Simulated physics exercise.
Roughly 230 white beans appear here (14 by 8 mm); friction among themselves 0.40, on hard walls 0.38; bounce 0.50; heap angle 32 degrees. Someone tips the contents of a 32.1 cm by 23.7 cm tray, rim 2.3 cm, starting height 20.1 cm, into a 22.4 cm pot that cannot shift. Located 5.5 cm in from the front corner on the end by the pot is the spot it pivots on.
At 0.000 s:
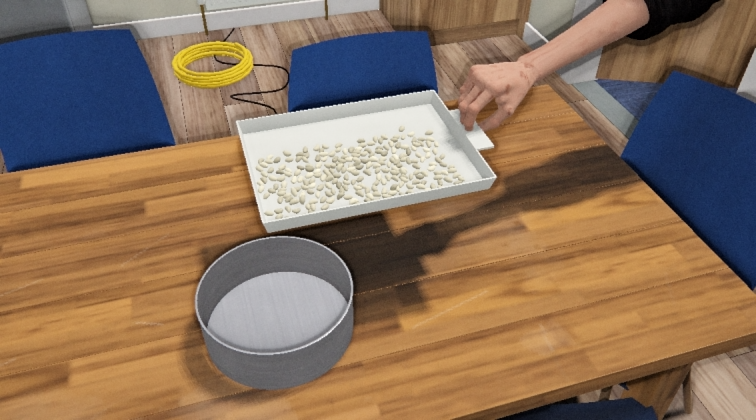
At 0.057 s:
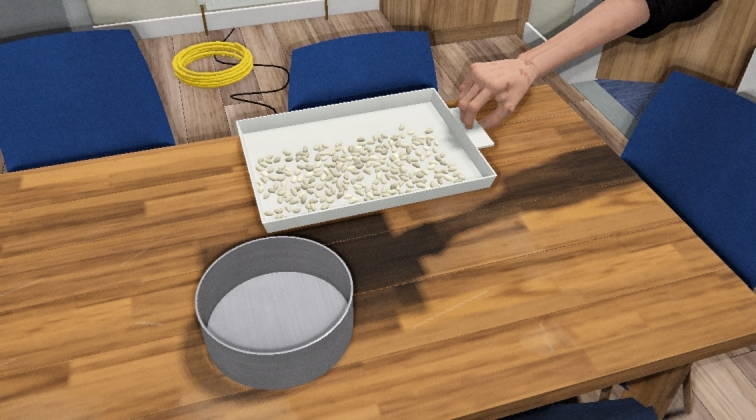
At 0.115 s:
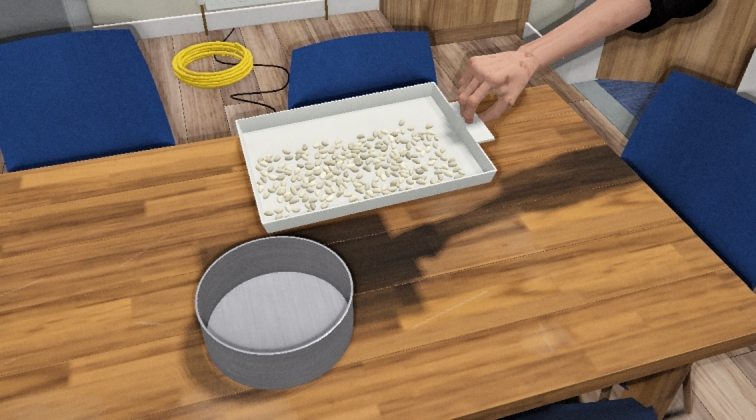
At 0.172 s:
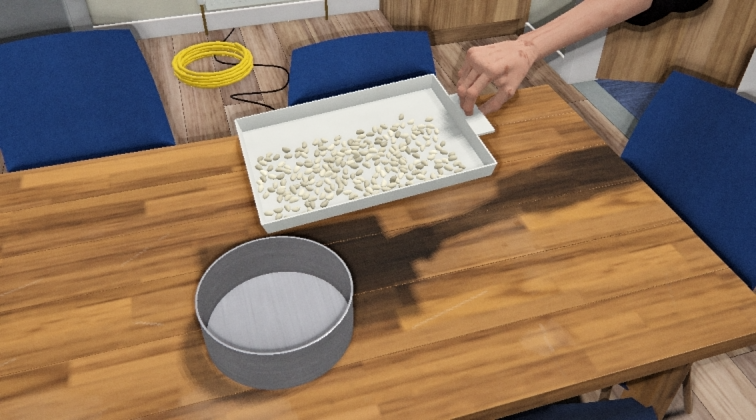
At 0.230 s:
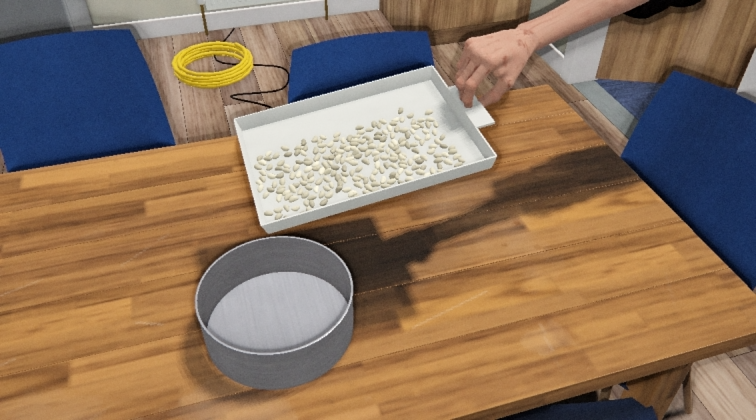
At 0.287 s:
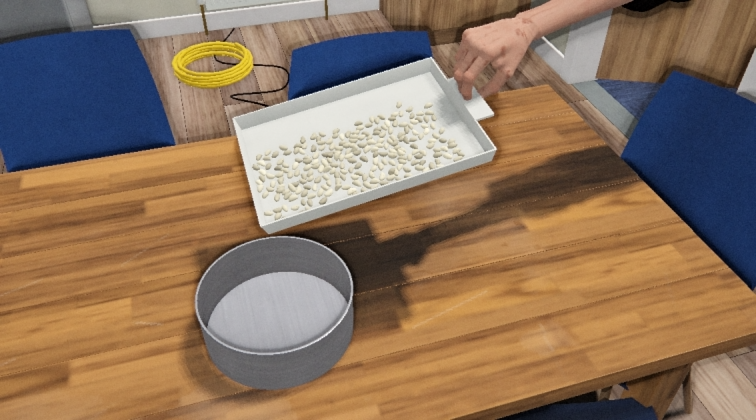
A hand slightly tilts a white tray of white beans, raising its right end above the table.
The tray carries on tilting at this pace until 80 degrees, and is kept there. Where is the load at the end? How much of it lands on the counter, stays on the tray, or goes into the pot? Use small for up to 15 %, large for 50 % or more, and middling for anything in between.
Counter - small, tray - middling, pot - large.
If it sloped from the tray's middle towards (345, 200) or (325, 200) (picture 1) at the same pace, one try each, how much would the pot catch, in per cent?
Estimate: Some 80 % and some 95 % respectively.
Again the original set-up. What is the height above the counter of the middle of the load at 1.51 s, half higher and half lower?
Height: Around 26 cm.
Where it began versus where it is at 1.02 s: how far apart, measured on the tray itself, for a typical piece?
By then it sits near 9 cm from where it began.
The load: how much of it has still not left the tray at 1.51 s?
100%, roughly.
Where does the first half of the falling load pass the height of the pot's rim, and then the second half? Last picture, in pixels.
Earlier half close to (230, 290), later half at (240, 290) in pixels.
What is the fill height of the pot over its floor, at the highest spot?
It reaches roughly 2.0 cm.
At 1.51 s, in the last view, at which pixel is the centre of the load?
At that time the load is centred around (267, 177).
After 1.02 s, tilt 43 degrees; the tray holds 100 %, the pot 0 %.
Then, at 1.51 s, tilt 64 degrees; the tray holds 100 %, the pot 0 %.
After 2.07 s, tilt 80 degrees; the tray holds 35 %, the pot 55 %.
At rest (3.1 s), counter 5 %, tray 25 %, pot 70 %.
